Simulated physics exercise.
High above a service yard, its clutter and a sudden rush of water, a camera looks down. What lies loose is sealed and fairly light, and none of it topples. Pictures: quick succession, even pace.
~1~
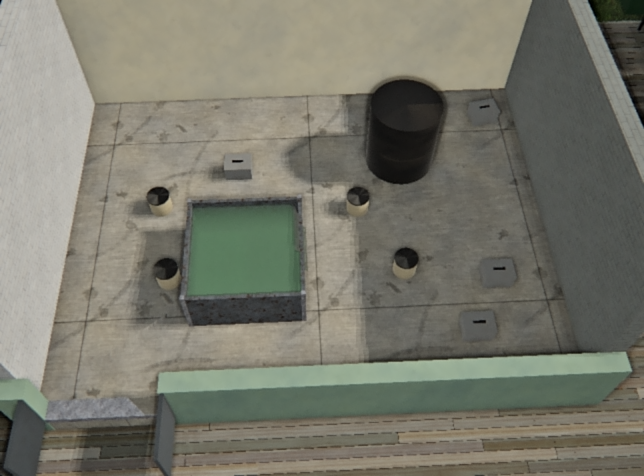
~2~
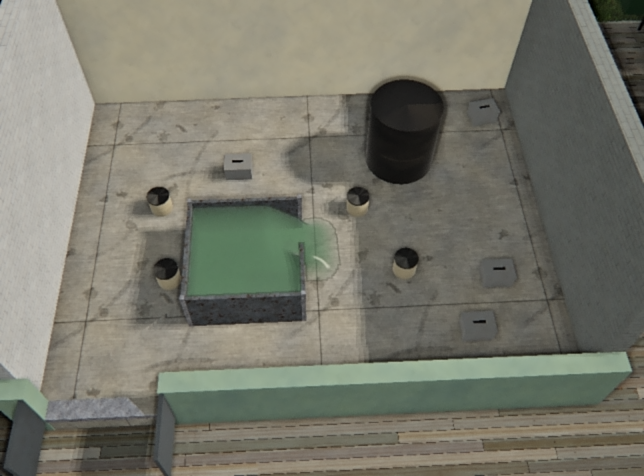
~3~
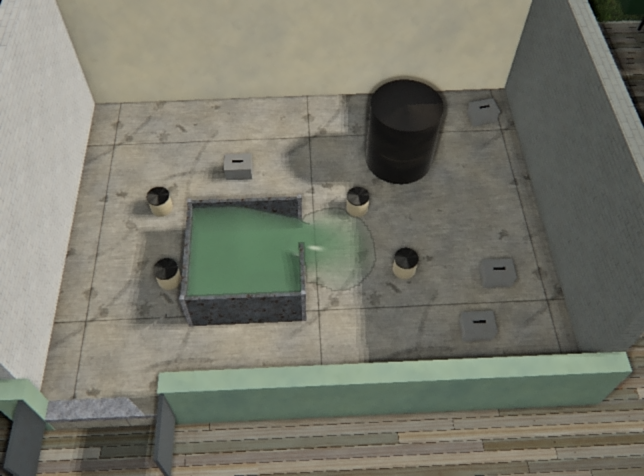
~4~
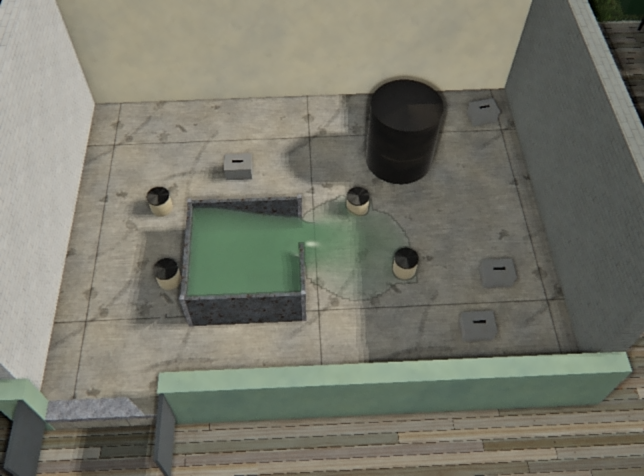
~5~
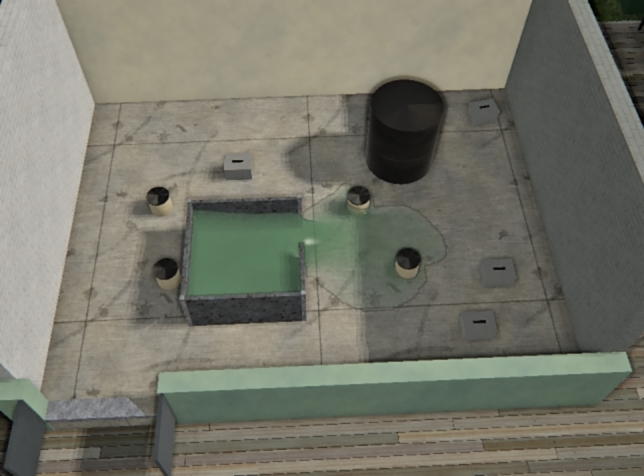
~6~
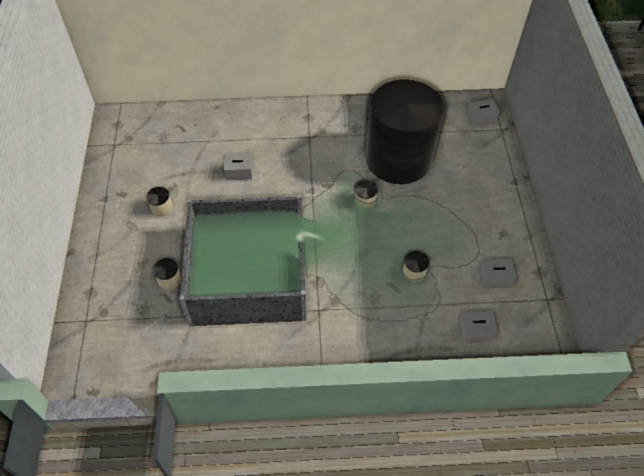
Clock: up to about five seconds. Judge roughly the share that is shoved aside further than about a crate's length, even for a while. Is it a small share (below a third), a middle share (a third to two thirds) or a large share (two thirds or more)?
A middle share, a third to two thirds.
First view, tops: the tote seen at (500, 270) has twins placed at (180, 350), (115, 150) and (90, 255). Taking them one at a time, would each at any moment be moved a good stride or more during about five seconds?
Going by the order given: Stays in place, stays in place, stays in place.
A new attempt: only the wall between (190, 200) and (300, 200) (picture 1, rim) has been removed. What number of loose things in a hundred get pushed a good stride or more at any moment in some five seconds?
That works out to some 20 %.
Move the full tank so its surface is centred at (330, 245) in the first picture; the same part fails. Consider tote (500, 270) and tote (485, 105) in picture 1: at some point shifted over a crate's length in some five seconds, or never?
Result, in listed order - reached that distance; reached that distance.
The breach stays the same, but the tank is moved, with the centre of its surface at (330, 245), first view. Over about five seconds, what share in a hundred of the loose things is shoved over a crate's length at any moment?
I make it 20 per cent.
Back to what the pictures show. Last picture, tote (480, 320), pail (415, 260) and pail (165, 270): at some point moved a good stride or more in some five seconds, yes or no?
Here's how it goes one after another: Traveled a good way, traveled a good way and remained close.
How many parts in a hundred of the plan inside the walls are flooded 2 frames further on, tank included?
I'd estimate around 25 percent.
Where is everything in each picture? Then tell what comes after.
In the first frame, a pail at (358, 196), on the bottom; a pail at (407, 258) rests on the ground; 0 of 8 have shifted.
In the second frame, a pail at (358, 196) rests on the ground; a pail at (407, 258), on the bottom; 0 of 8 have shifted.
In the third frame, a pail at (358, 196), on the bottom; a pail at (407, 258), on the bottom; 0 of 8 have shifted.
In the fourth frame, a pail at (358, 196), on the bottom; a pail at (407, 258), on the bottom; 0 of 8 have shifted.
In the fifth frame, a pail at (359, 195), on the bottom; a pail at (409, 258), on the bottom; 0 of 8 have shifted.
In the sixth frame, a pail at (366, 189), on the bottom, close to its start; a pail at (417, 261), on the bottom, close to its start; 2 of 8 have shifted.
A moment on, 2 of 8 are well off their spots; 0 afloat.
Next, 4 of 8 are well off their spots; 2 afloat.
Later, 4 of 8 are well off their spots; 3 afloat.
In the end, 5 of 8 are well off their spots, and 5 have been at some point; 4 afloat.
